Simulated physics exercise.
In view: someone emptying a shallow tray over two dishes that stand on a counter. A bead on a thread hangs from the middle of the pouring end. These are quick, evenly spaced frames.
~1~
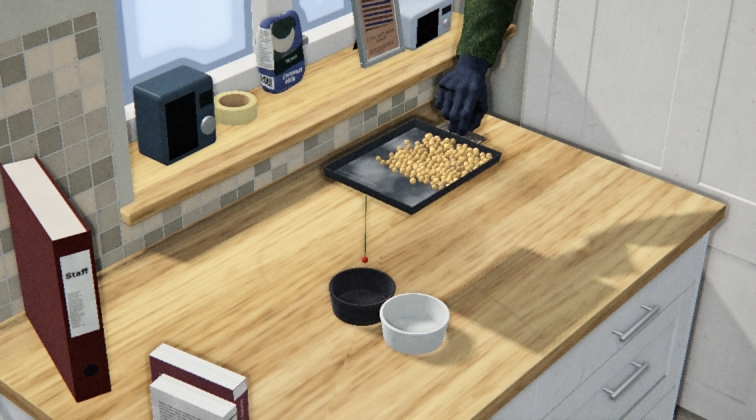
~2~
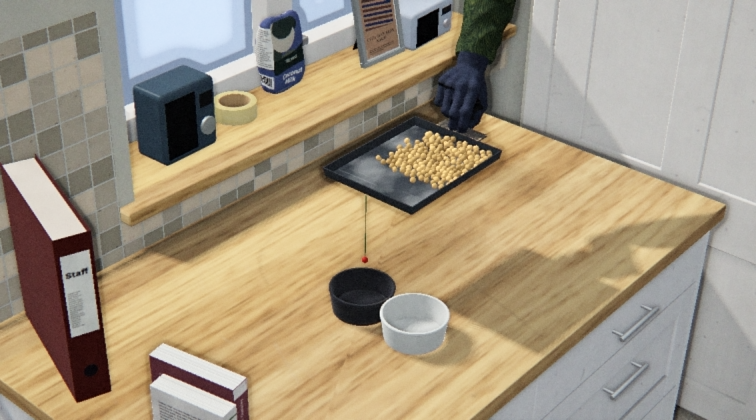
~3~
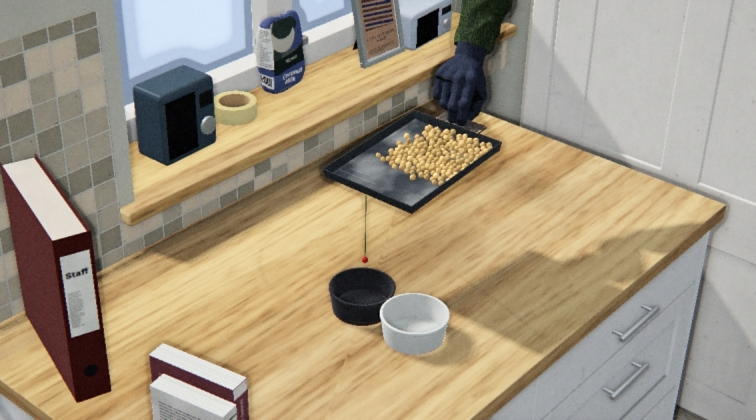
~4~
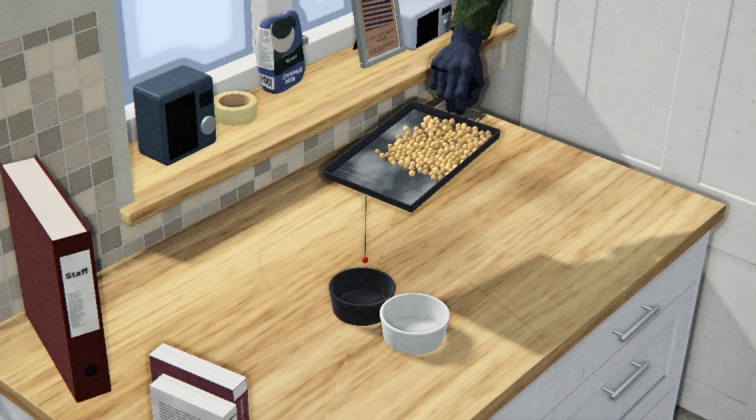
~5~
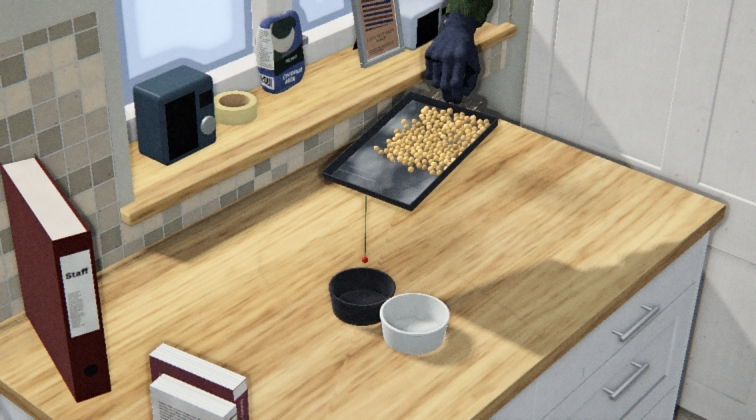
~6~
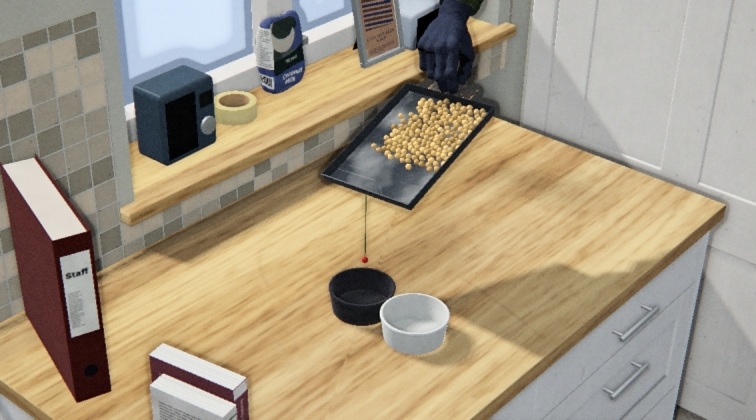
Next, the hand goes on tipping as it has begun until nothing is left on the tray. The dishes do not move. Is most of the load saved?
They take under half between them.
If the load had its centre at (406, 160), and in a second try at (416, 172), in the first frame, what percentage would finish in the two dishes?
Near 30 % and 30 %.
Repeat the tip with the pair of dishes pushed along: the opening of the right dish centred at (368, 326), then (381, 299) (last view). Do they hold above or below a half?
In turn: Not half; more than half.
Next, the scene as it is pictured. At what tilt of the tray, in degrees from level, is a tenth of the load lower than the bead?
Near 75 degrees.
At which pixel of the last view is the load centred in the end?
Roughly at (312, 292).
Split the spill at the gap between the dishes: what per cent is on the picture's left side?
About 100 per cent.
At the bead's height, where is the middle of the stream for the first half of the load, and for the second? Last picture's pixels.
Around (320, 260) and then (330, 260).
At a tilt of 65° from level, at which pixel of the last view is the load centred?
Close to (357, 176).
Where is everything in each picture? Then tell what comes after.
Corners of the pouring end (326, 167) and (412, 206), level; middle of the load (435, 161), dried chickpeas; left dish (341, 309); right dish (393, 337); bead on its thread (365, 260), in the first picture.
Corners of the pouring end (326, 167) and (412, 206), level; middle of the load (435, 160), in the second picture.
Corners of the pouring end (325, 168) and (411, 205), tipped barely, lowest at the left corner; middle of the load (434, 155), in the third picture.
Corners of the pouring end (324, 170) and (410, 204), tipped a little, lowest at the left corner; middle of the load (434, 147), in the fourth picture.
Corners of the pouring end (324, 172) and (409, 203), tipped clearly, lowest at the left corner; middle of the load (432, 140), in the fifth picture.
Corners of the pouring end (323, 173) and (408, 203), tipped clearly, lowest at the left corner; middle of the load (429, 134); left dish (341, 309); right dish (393, 337), in the sixth picture.
Just after the last frame, tray tipped steeply; the larger part on the tray; about a tenth in the air.
A moment on, tray tipped past a quarter turn; roughly two thirds on the tray; just a few in the left dish; roughly a third outside both; about a tenth in the air.
Further on, tray tipped past a quarter turn; roughly a quarter in the left dish; the larger part outside both.
When it is over, tray tipped past a quarter turn; not one in the right dish; roughly a quarter in the left dish; the larger part outside both.
